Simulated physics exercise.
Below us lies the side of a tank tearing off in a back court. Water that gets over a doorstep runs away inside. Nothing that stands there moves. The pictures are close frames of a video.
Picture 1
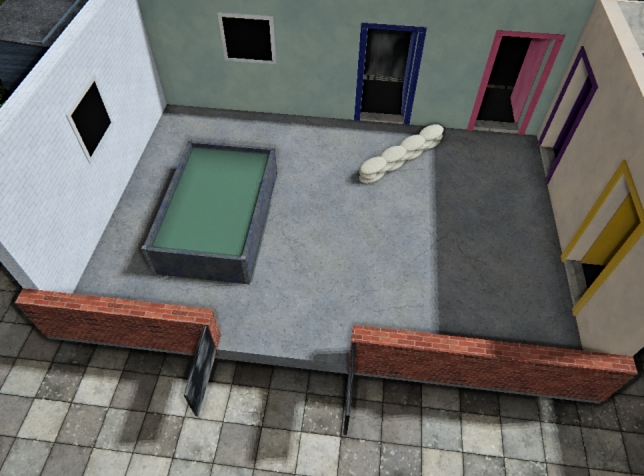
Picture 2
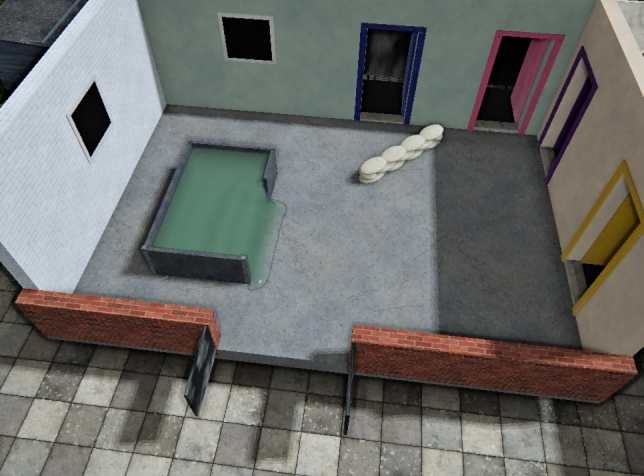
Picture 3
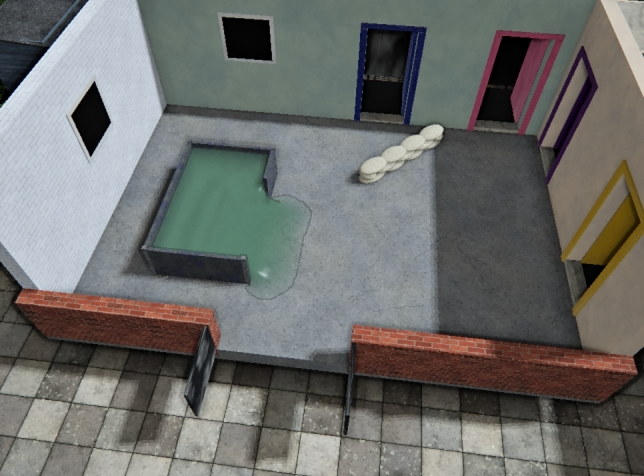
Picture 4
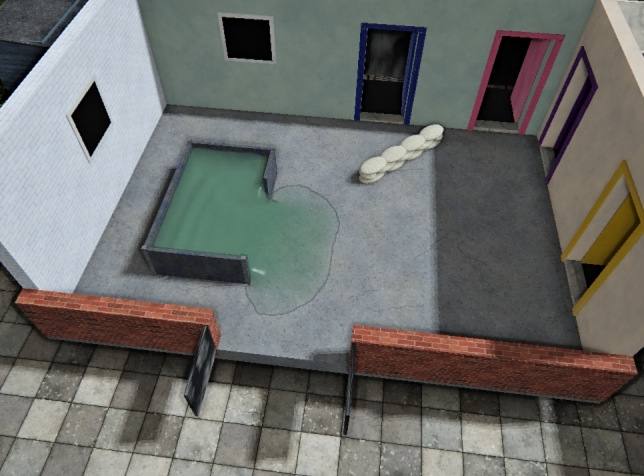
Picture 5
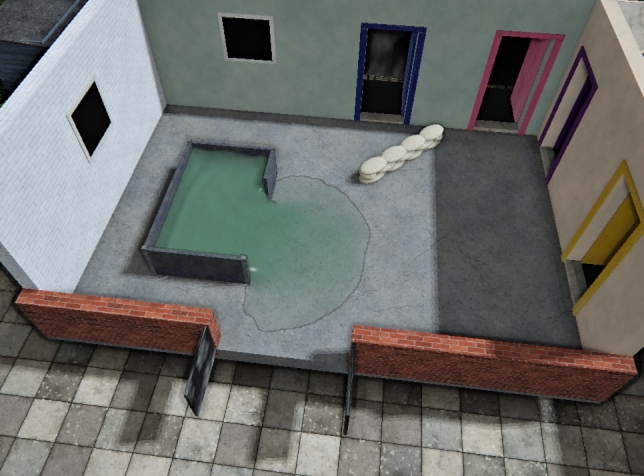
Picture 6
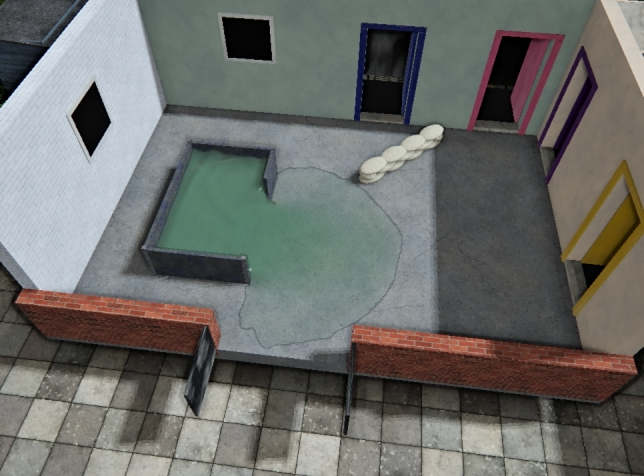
We see a walled courtyard with a rectangular tank of green water, its right side opening near the front corner, and water pouring through the gap and spreading across the grey floor in a widening, rounded pool.
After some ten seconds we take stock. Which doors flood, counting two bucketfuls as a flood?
The pink door takes more than that; the purple door takes more than that; the yellow door takes more than that; the blue door stays under that.
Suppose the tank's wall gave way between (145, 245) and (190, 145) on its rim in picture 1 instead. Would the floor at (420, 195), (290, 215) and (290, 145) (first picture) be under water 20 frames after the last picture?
One after the other: Clear, no water, awash.
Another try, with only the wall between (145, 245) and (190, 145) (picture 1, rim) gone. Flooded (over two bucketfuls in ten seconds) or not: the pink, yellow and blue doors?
Then: The pink one lets less in; the yellow one keeps below it; the blue one is over.
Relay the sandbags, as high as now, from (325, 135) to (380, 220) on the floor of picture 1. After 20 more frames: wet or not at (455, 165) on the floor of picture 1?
Verdict: Free of water.
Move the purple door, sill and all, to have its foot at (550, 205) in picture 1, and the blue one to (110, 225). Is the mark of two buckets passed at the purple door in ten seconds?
My reading: Purple door floods.
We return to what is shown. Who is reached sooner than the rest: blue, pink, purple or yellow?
It is the door marked yellow.
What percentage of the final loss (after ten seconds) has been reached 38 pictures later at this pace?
I make it 70 per cent.
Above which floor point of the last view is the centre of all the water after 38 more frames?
I would point to (421, 226).
A moment on, water covers 35 % of the floor; the pink door not reached, the purple door not reached, the yellow door not reached, the blue door not reached.
Next, water covers 50 % of the floor; the pink door not reached, the purple door not reached, the yellow door over two buckets in, the blue door not reached.
Then, water covers 55 % of the floor; the pink door wet at the sill, nothing in, the purple door under two buckets in, the yellow door far over two buckets in, the blue door wet at the sill, nothing in.
Later, water covers 60 % of the floor; the pink door under two buckets in, the purple door over two buckets in, the yellow door far over two buckets in, the blue door wet at the sill, nothing in.
In the end, water covers 75 % of the floor; the pink door over two buckets in, the purple door over two buckets in, the yellow door far over two buckets in, the blue door wet at the sill, nothing in.
